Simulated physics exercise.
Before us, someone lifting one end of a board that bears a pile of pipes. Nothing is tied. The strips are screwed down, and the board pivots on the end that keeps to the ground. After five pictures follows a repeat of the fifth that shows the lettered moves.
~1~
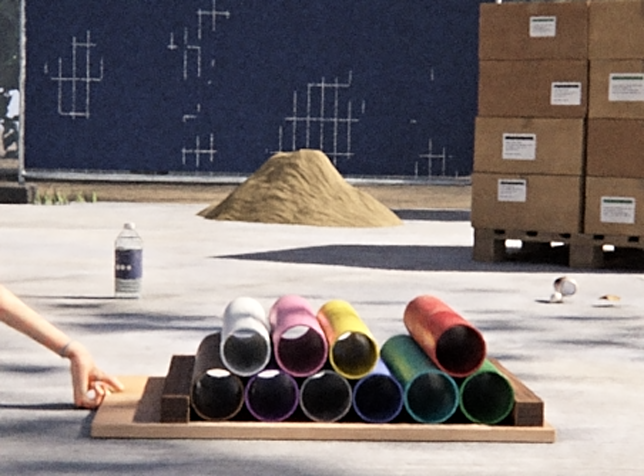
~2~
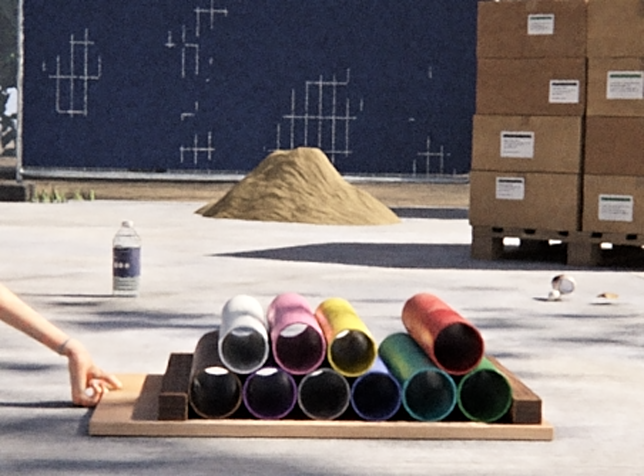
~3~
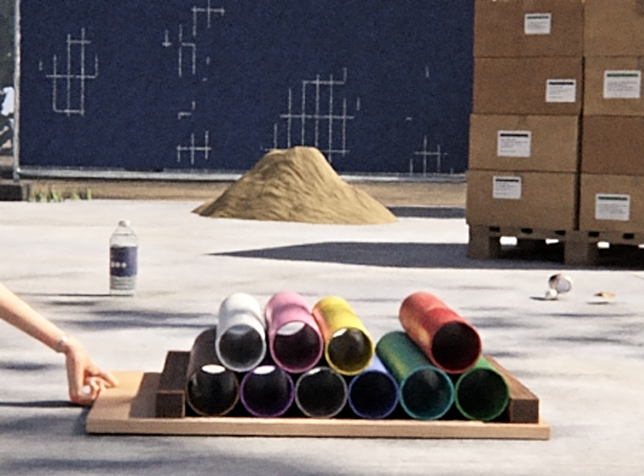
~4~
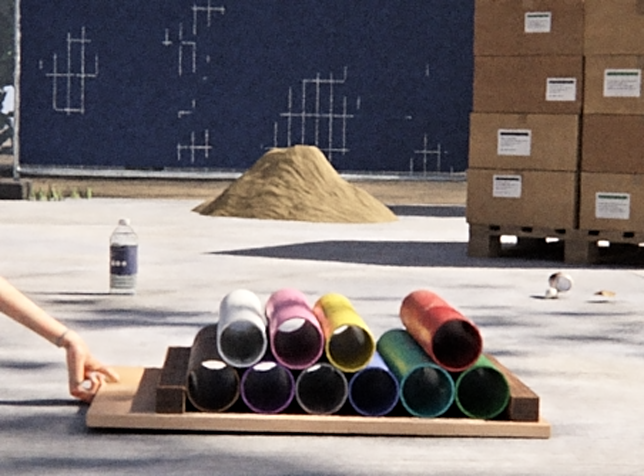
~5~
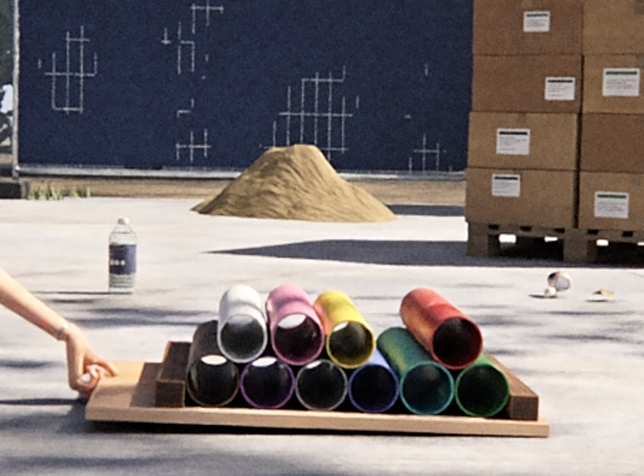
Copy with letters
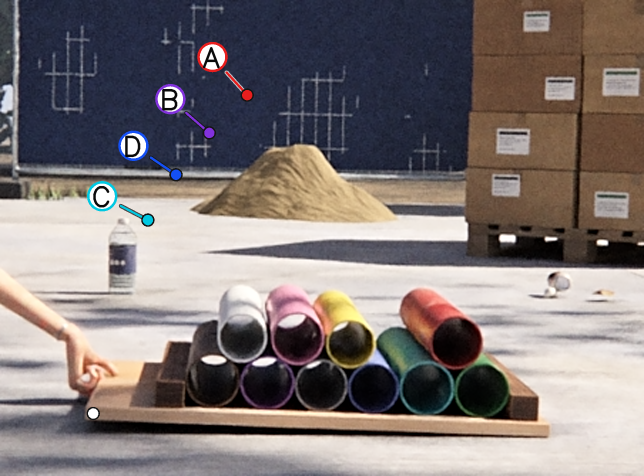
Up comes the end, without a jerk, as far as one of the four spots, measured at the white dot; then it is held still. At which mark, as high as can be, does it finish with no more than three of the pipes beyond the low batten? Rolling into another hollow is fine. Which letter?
Mark C is as high as it can go.
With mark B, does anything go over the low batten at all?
Yes.
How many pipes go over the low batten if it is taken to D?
The count is four.
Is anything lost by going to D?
Yes, at D.
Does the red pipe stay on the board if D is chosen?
No, with D.
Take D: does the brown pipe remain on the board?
The brown pipe: Yes.
On the marked copy, A at (247, 95); B at (210, 133); C at (148, 220); D at (176, 175); the white dot at (93, 413).
Taking C. A third of the way, board at 16°.
Two thirds of the way, board at 27°.
When it is over, board at 27°, none over the low batten.
As for the rest, A four over the low batten (red, yellow, white, pink); B four over the low batten (red, yellow, white, pink); D four over the low batten (red, yellow, white, pink).
